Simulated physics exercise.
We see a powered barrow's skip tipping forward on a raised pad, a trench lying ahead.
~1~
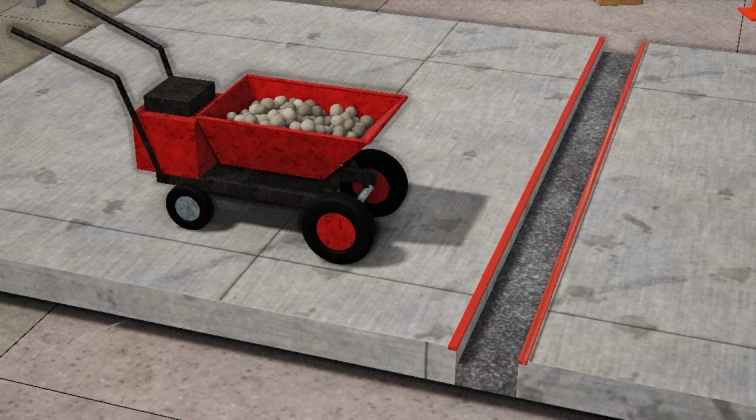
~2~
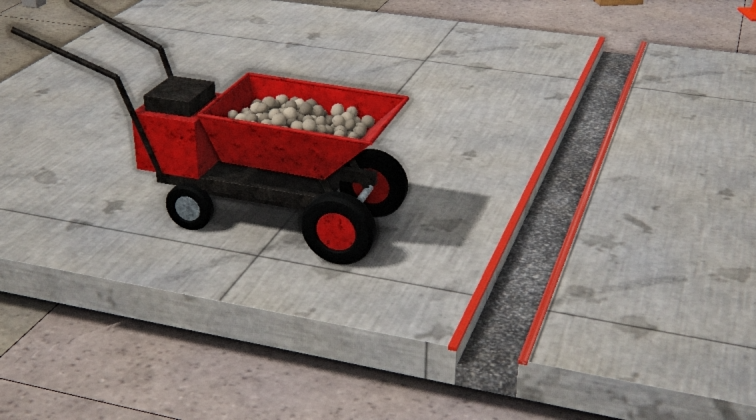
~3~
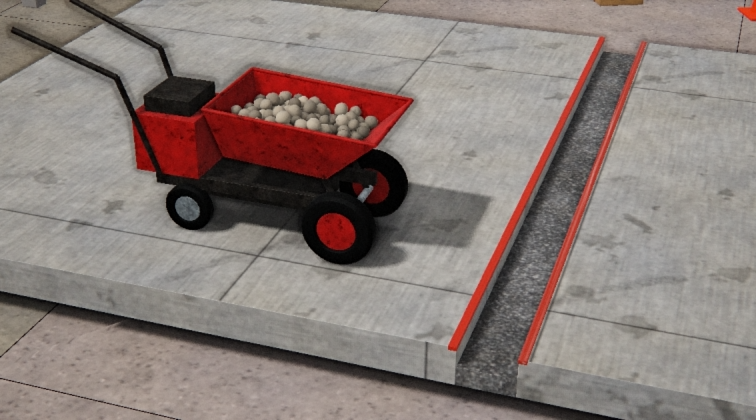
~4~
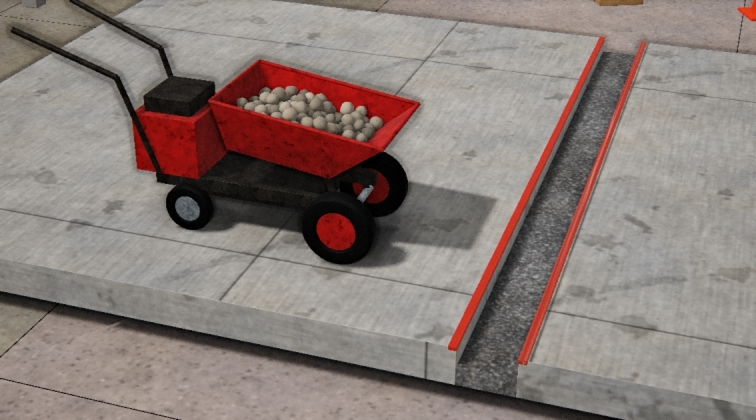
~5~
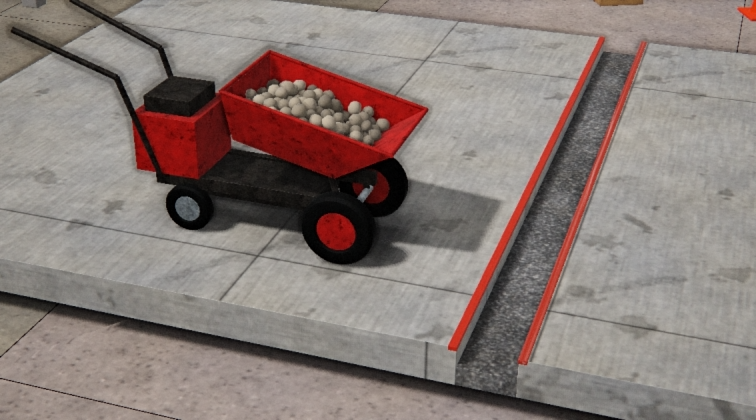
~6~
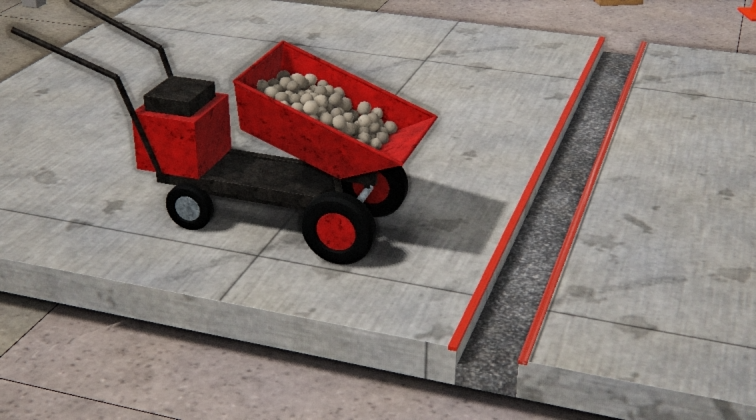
On a raised concrete pad with a red-edged trench to the right, a red powered barrow stood still while its skip, loaded with rounded stones, tilted slowly forward, its back end rising.
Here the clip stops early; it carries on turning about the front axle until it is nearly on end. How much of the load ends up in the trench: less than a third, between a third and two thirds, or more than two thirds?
Honestly, the trench gets a third to two-thirds of the load.
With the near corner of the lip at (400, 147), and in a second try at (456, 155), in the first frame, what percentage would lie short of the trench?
I'd expect close to 10 per cent and then close to 0 per cent.
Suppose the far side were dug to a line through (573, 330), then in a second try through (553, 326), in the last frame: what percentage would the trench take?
First one: 60 per cent; second one: 60 per cent.
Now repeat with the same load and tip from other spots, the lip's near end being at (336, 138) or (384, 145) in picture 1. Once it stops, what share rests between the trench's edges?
First some 30, then 60 per cent.
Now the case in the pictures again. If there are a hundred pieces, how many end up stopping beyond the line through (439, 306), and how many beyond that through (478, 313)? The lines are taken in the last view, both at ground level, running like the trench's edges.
That's 80 per cent for the first and 50 per cent for the second.
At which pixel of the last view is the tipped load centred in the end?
Close to (515, 262) in the last picture.
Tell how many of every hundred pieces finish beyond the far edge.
Roughly 5 in a hundred.
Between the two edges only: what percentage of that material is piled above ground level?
Estimate: Close to 15 in a hundred.
Soon, skip tipped steeply; all in the skip.
A while on, skip tipped right over; about two thirds in the skip; about a quarter short of the trench; a small part in or heaped over the trench; a stray few falling.
Towards the end, skip tipped right over; about a quarter in the skip; about a quarter short of the trench; about half in or heaped over the trench; a stray few beyond it.
Finally, skip tipped right over; a small part in the skip; about a quarter short of the trench; about half in or heaped over the trench; a stray few beyond it.
